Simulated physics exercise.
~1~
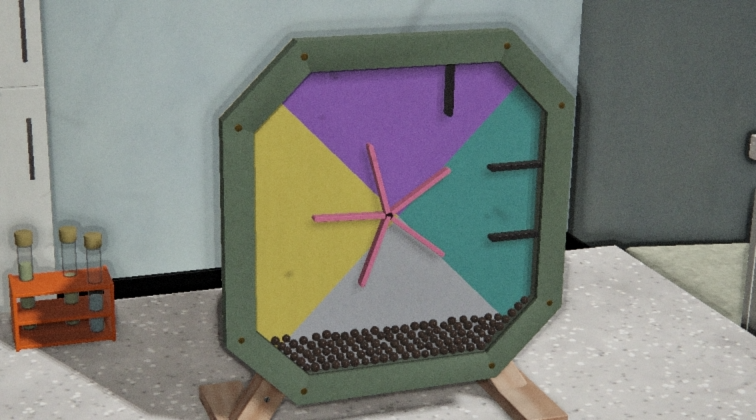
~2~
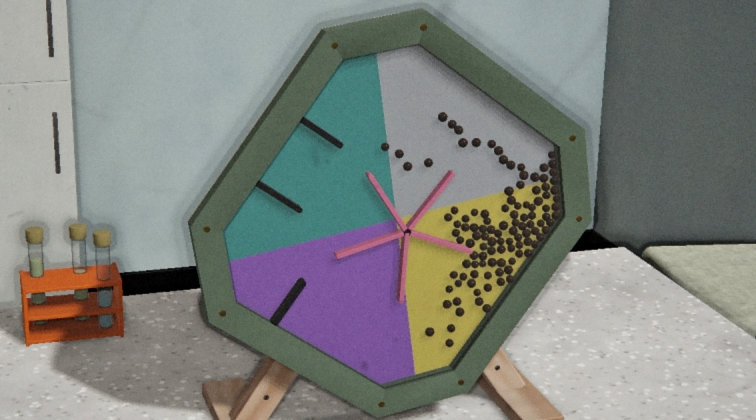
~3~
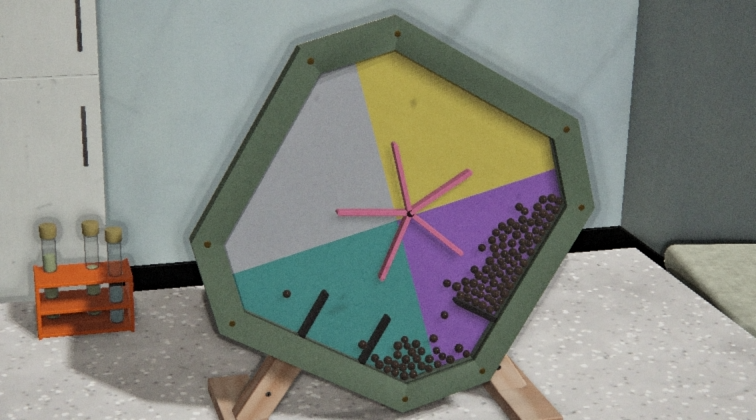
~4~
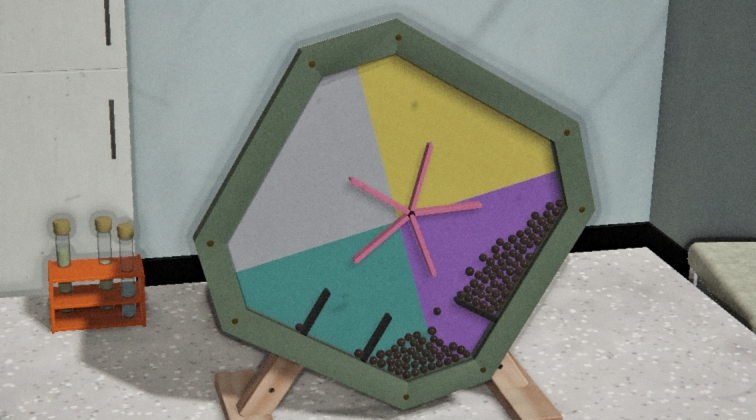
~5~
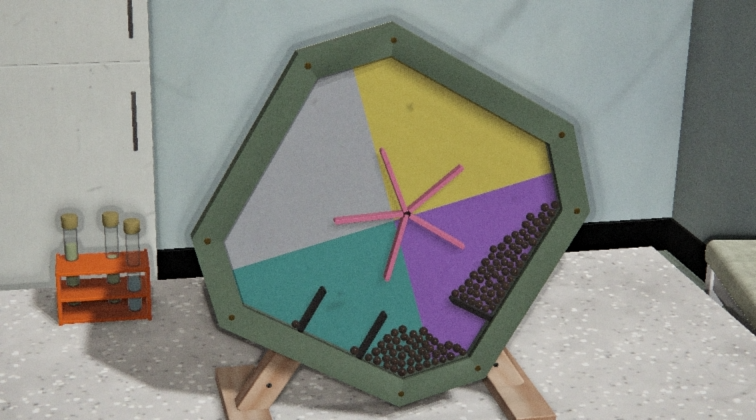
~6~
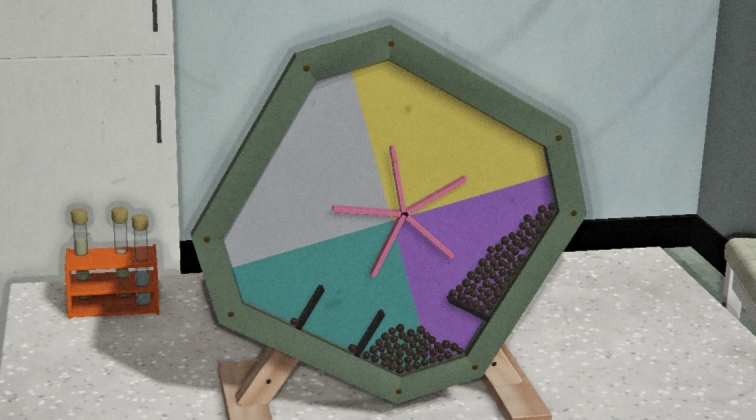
On a counter, a green-framed box turns anticlockwise and dark pellets settle across purple and turquoise.
